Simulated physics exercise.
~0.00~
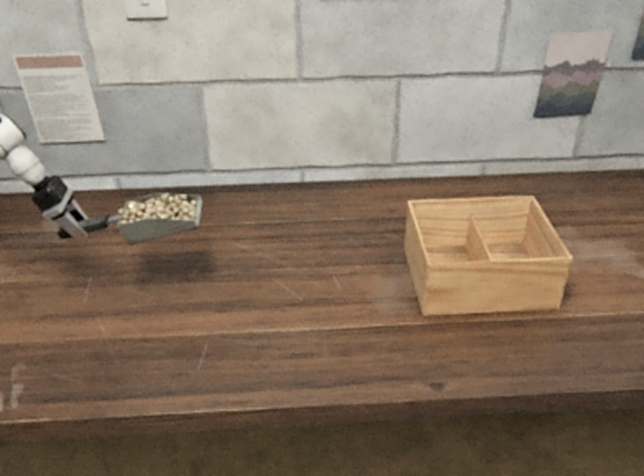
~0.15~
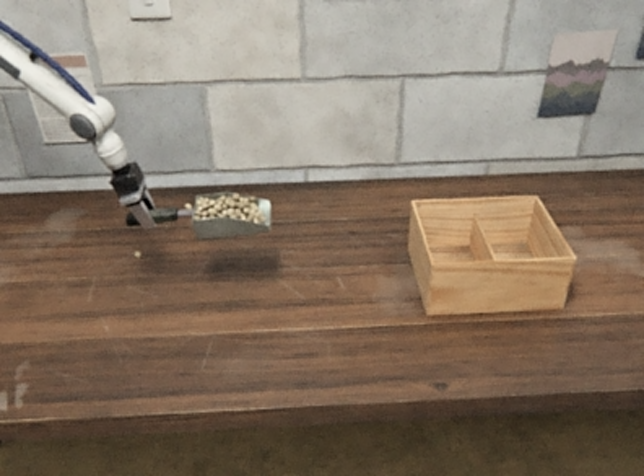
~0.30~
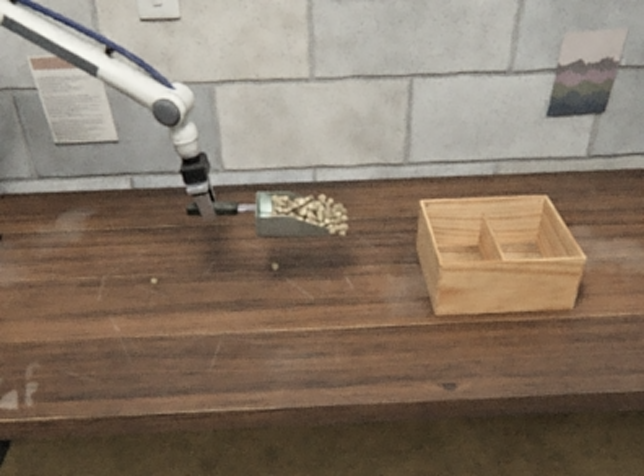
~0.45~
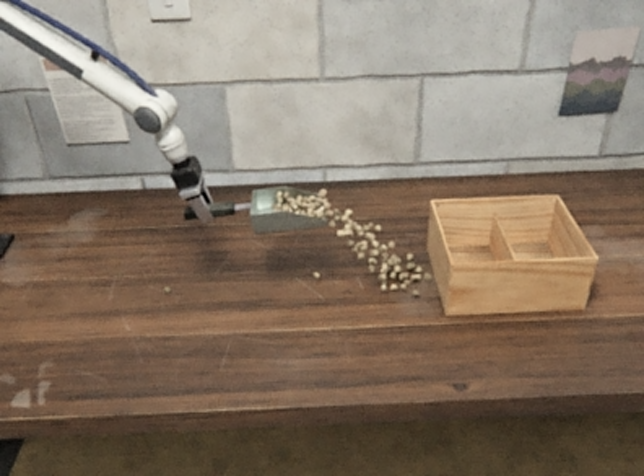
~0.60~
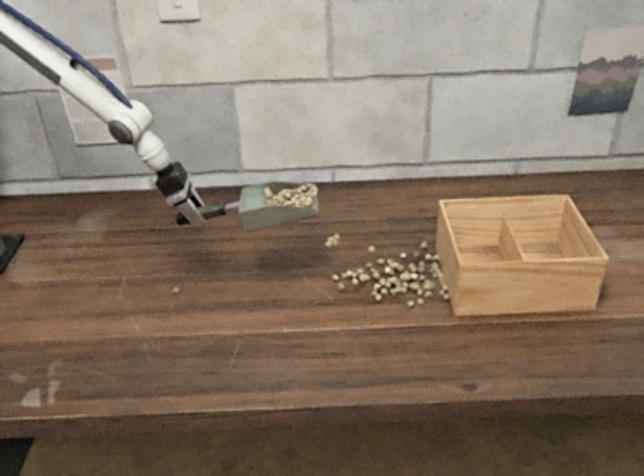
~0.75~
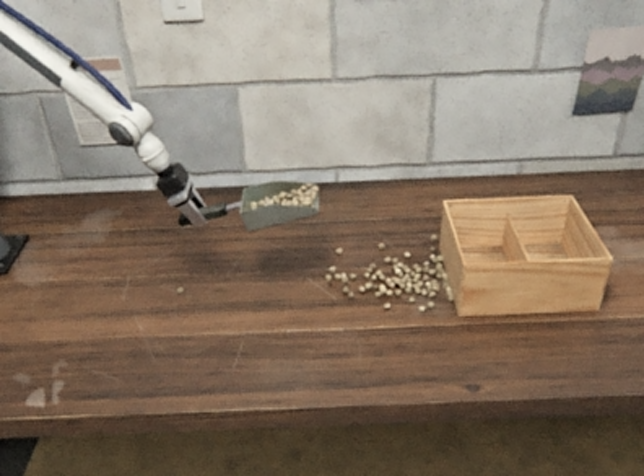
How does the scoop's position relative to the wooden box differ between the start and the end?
At the start the scoop is far to the left of the box, and at the end it is still on the left but noticeably closer to the box.
